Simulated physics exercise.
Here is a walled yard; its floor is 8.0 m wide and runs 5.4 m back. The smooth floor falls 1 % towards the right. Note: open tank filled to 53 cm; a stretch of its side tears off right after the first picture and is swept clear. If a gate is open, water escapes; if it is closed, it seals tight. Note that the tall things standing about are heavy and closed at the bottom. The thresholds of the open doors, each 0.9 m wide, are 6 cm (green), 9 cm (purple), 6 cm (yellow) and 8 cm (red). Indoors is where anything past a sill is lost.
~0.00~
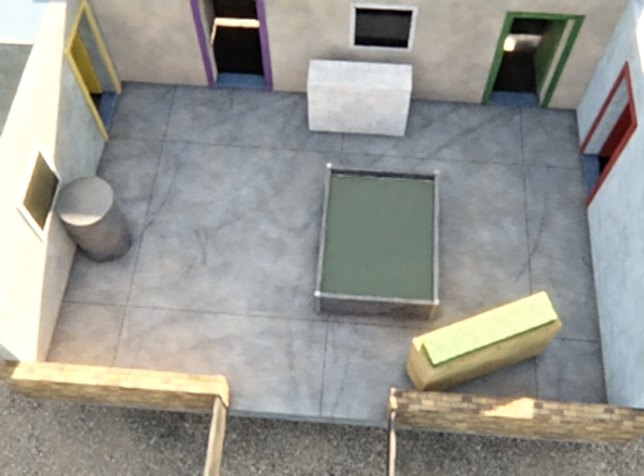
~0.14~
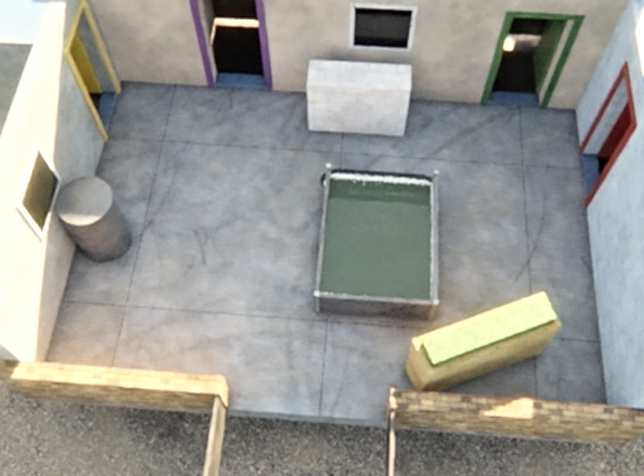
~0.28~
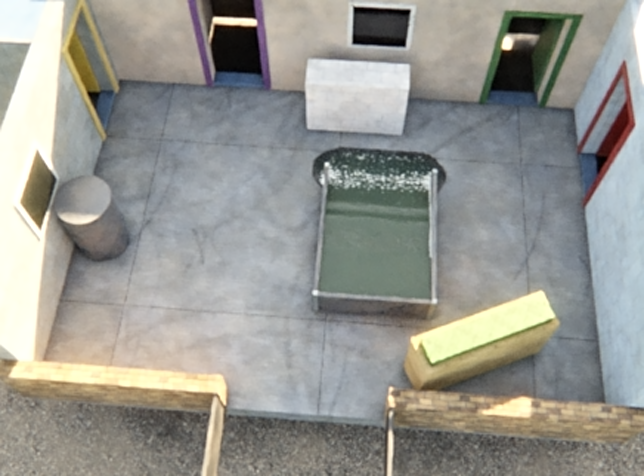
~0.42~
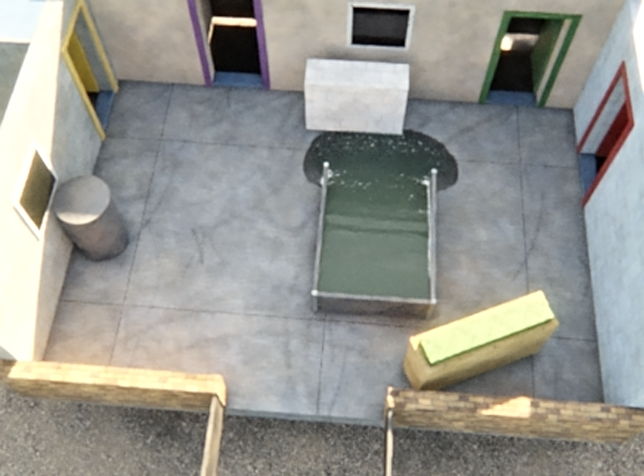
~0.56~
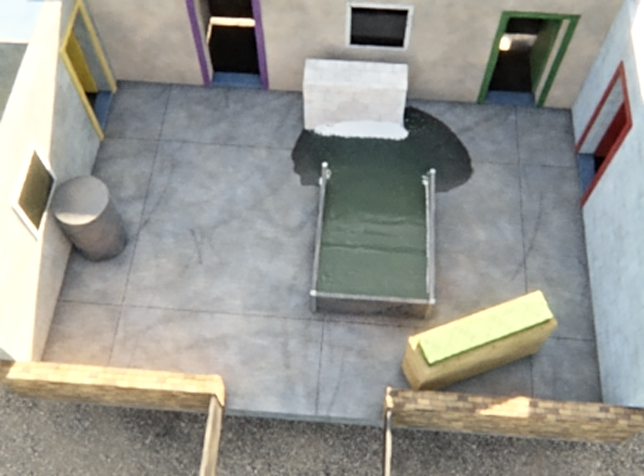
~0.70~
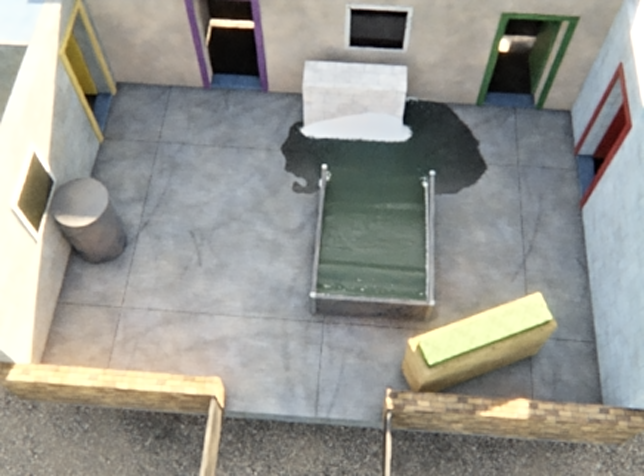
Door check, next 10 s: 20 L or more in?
At the green door the amount will climb above the limit; at the purple door the amount will stay short of the limit; at the yellow door the amount will climb above the limit; at the red door the amount will climb above the limit.
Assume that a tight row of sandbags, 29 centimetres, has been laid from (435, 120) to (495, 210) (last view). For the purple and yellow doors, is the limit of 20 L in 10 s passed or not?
Purple within the limit, yellow exceeded.
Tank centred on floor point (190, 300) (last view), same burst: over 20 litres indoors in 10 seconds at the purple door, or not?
So the purple door tops the limit.
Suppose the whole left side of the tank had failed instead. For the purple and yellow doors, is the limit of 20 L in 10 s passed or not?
Purple door doesn't reach it, yellow door surpasses it.
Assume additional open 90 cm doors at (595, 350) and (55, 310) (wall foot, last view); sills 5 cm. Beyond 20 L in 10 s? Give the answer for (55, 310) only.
Result for that door: Limit not passed.
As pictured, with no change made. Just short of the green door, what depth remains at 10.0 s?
The depth there is near 5.5 cm.
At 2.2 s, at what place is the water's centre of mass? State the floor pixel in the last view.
Balance point at about (378, 183).
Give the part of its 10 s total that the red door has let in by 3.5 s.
About 20 per cent.
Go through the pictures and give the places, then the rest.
Still water, 53 cm deep, in the open tank at (379, 234), in the first picture.
Water pours out on the open tank's far side and has run 0.9 m, to a hidden place; typically 7 cm deep outside, 53 cm at the open tank's back, in the second picture.
Water pours out on the open tank's far side and has run 1.1 m, to (320, 163); typically 10 cm deep outside, 53 cm at the open tank's back, in the third picture.
Water pours out on the open tank's far side and has run 1.4 m, to (318, 142); typically 8 cm deep outside, 53 cm at the open tank's back, in the fourth picture.
The front is at (418, 115), 1.7 m from the gap on the open tank's far side; 2.9 m2 of floor is under water; 53 cm left at the back of the open tank, in the fifth picture.
The front is at (435, 104), 2.1 m from the gap on the open tank's far side; 3.5 m2 of floor is under water; 48 cm left at the back of the open tank, in the sixth picture.
After 1.4 s water covers 15 % of the floor and is deepest (38 cm) near (370, 139); green door 7 cm at the sill, 0 L in, purple door not reached, yellow door not reached, red door not reached.
After 2.2 s water covers 30 % of the floor and is deepest (36 cm) near (571, 118); green door 14 cm at the sill, 12 L in, purple door 8 cm at the sill, 0 L in, yellow door not reached, red door not reached.
After 3.5 s water covers 50 % of the floor and is deepest (26 cm) near (572, 126); green door 12 cm at the sill, 41 L in, purple door 7 cm at the sill, 0 L in, yellow door 15 cm at the sill, 14 L in, red door 15 cm at the sill, 9 L in.
After 6.0 s water covers 70 % of the floor and is deepest (15 cm) near (603, 409); green door 10 cm at the sill, 85 L in, purple door 4 cm at the sill, 0 L in, yellow door 8 cm at the sill, 58 L in, red door 10 cm at the sill, 41 L in.
After 10.0 s water covers 95 % of the floor and is deepest (11 cm) near (578, 419); green door 6 cm at the sill, 96 L in, purple door 4 cm at the sill, 0 L in, yellow door 2 cm at the sill, 62 L in, red door 6 cm at the sill, 45 L in.
